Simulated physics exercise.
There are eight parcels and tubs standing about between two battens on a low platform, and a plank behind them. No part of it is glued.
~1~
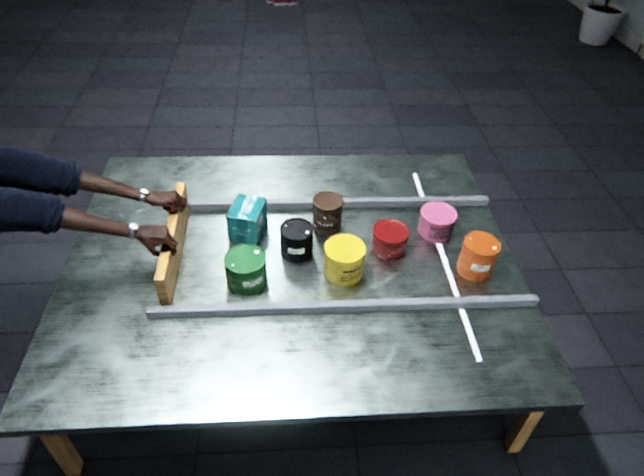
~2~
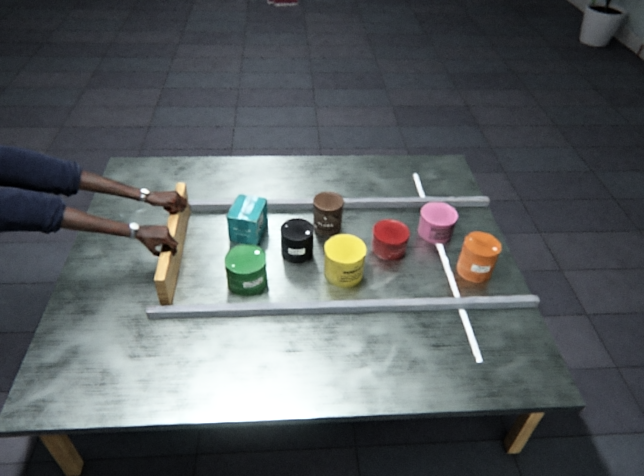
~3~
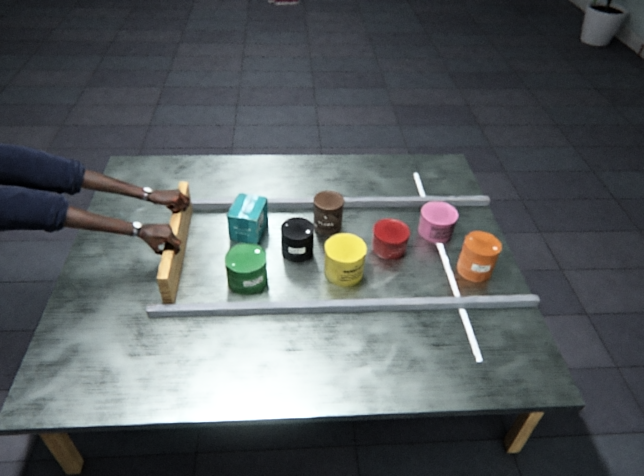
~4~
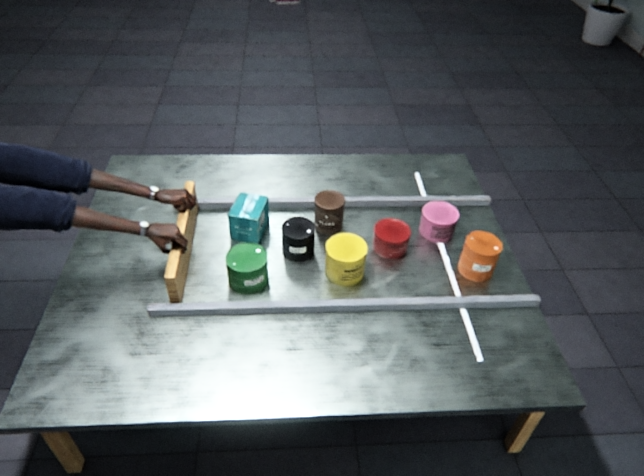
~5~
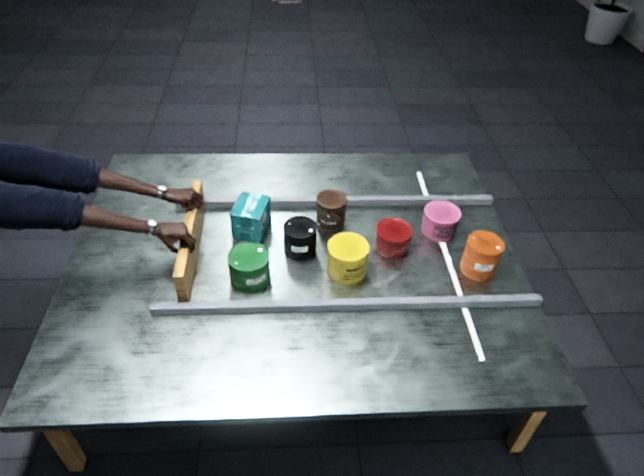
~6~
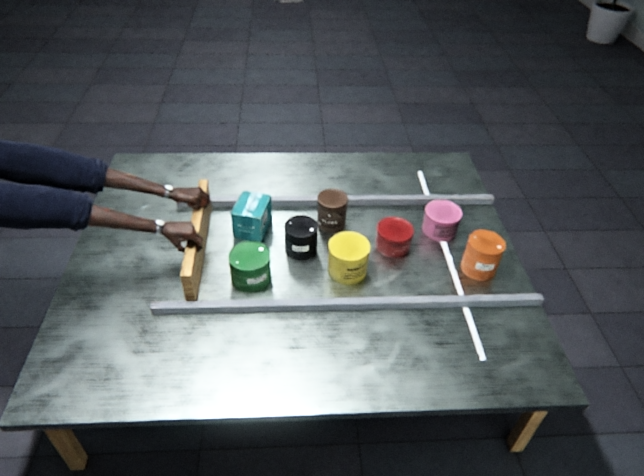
Hands sliding a wooden plank slowly rightward between two battens toward eight colourful tubs and parcels standing still on a low platform.
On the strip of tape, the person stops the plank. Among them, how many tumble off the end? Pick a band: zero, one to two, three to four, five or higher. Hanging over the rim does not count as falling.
Band: One to two.
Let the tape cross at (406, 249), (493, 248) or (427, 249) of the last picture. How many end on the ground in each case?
The counts: 0, 5 and 0.
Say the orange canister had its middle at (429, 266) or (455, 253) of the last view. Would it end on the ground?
The orange canister is safe at the first spot and ends up below at the second.
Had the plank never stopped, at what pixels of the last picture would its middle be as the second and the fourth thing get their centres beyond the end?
At (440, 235) for the second, at (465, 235) for the fourth.
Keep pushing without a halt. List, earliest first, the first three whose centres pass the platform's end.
In order: The orange canister, the pink pail, the yellow pail.
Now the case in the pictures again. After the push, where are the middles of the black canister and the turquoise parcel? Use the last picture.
Black canister: About (464, 237); turquoise parcel: About (454, 212).
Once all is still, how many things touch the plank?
3 end up touching it.
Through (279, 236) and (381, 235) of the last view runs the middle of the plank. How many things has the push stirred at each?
Answer - first 2, then 7.
Early on, none off yet; orange canister at rest near (483, 255); pink pail at rest near (441, 221); red pail at rest near (394, 237).
A while later, none off yet; orange canister at rest near (483, 255); pink pail at rest near (441, 221); red pail travelled a little near (412, 233).
Finally, the number that fall off is one or two; lost, pink pail and orange canister.
